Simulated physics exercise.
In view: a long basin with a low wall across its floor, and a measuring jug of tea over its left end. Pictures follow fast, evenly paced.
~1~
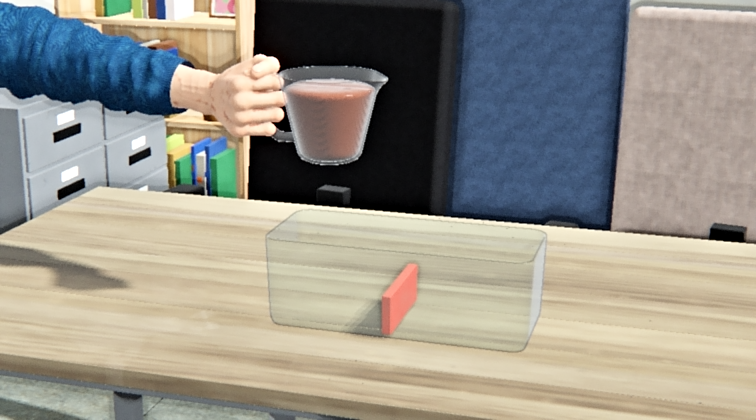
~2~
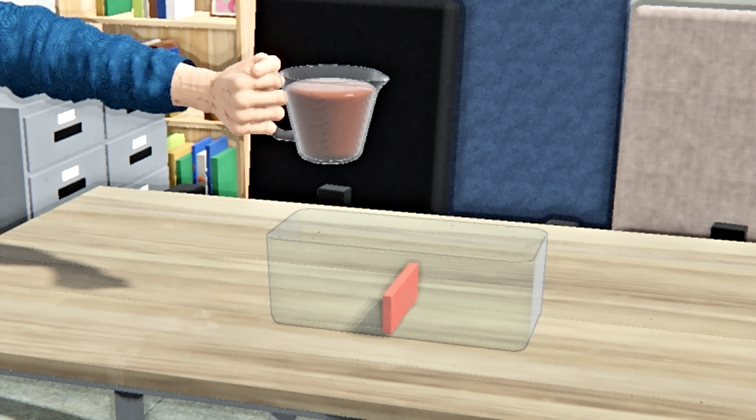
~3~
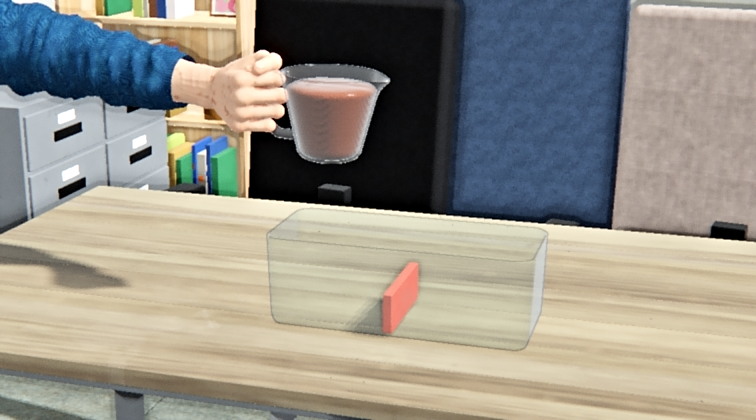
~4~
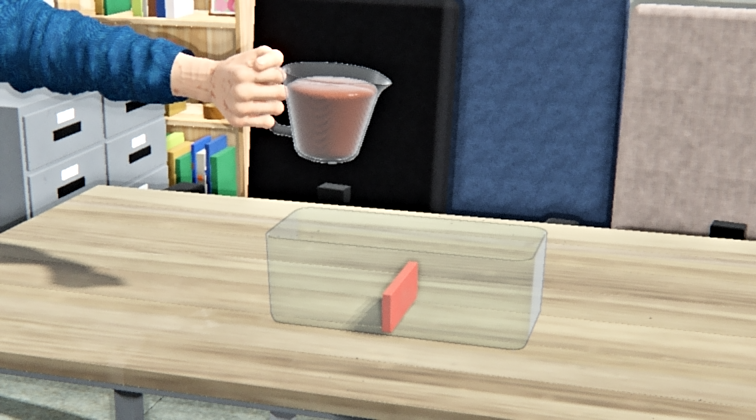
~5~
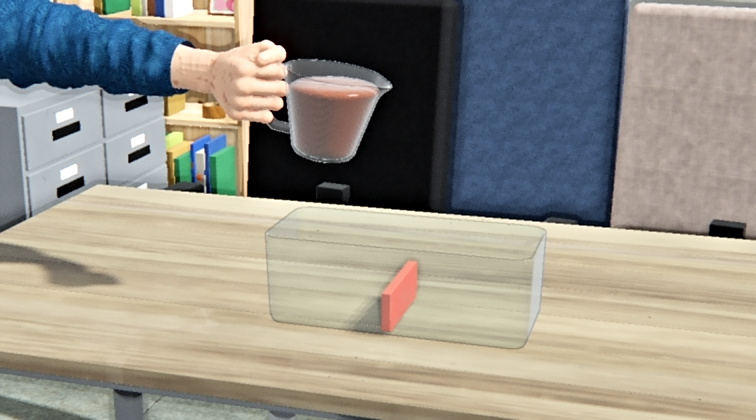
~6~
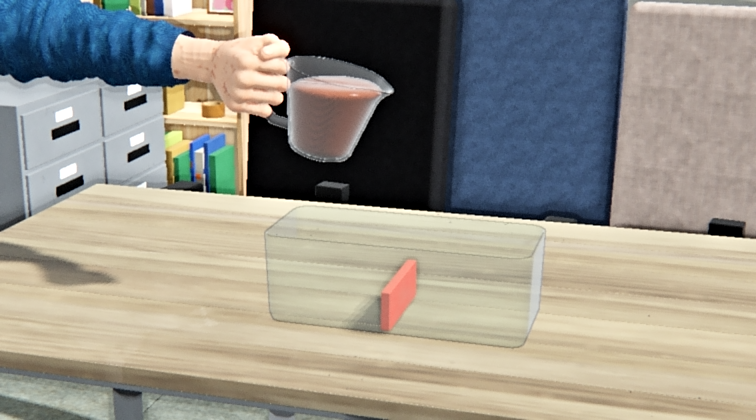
A hand in a blue sleeve holds a clear measuring jug of reddish-brown tea above the left part of a long transparent basin, which has a low red wall across its floor. The basin stands on a pale wooden table, seen from slightly above, with grey drawers, a bookshelf and dark, blue and beige panels behind. The hand slowly tilts the jug a little to the right, while the camera stays practically still.
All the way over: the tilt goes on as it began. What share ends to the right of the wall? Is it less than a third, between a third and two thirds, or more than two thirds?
More than two thirds.
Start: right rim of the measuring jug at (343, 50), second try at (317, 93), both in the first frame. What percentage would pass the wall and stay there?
40 % and 5 %.
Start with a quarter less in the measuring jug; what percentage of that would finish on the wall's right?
Some 95 per cent.
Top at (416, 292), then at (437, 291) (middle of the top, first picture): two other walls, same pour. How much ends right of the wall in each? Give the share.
In order, near 80 and 45 in a hundred.
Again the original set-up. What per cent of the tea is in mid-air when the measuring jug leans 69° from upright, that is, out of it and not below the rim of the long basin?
It comes to 25 per cent or so.
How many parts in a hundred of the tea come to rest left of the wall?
Roughly 5 in a hundred.
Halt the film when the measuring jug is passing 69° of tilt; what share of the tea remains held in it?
About 65 % remains.
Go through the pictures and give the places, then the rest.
Tilt 0°; pouring edge (387, 79); surface from (289, 84) to (376, 89); the long basin's rim runs from (282, 224) to (540, 249); the wall's top is at (400, 281), in the first picture.
Tilt 1°; pouring edge (388, 79); surface from (290, 83) to (377, 89), in the second picture.
Tilt 2°; pouring edge (389, 81); surface from (291, 82) to (377, 89), in the third picture.
Tilt 5°; pouring edge (390, 83); surface from (291, 81) to (377, 89), in the fourth picture.
Tilt 9°; pouring edge (391, 87); surface from (293, 81) to (380, 90), in the fifth picture.
Tilt 14°; pouring edge (393, 91); surface from (294, 81) to (384, 90), in the sixth picture.
A moment on, the tilt is 69° and 63 per cent is still to pour, 0 is left of the wall and 10 right of it.
Next, the tilt is 96° and 12 per cent is still to pour, 2 is left of the wall and 70 right of it.
Then the tilt is 98° and 0 per cent is still to pour, 3 is left of the wall and 95 right of it.
Later the tilt is 98° and 0 per cent is still to pour, 4 is left of the wall and 95 right of it.
In the end 4 per cent lies left of the wall, 95 right of it and 1 outside.
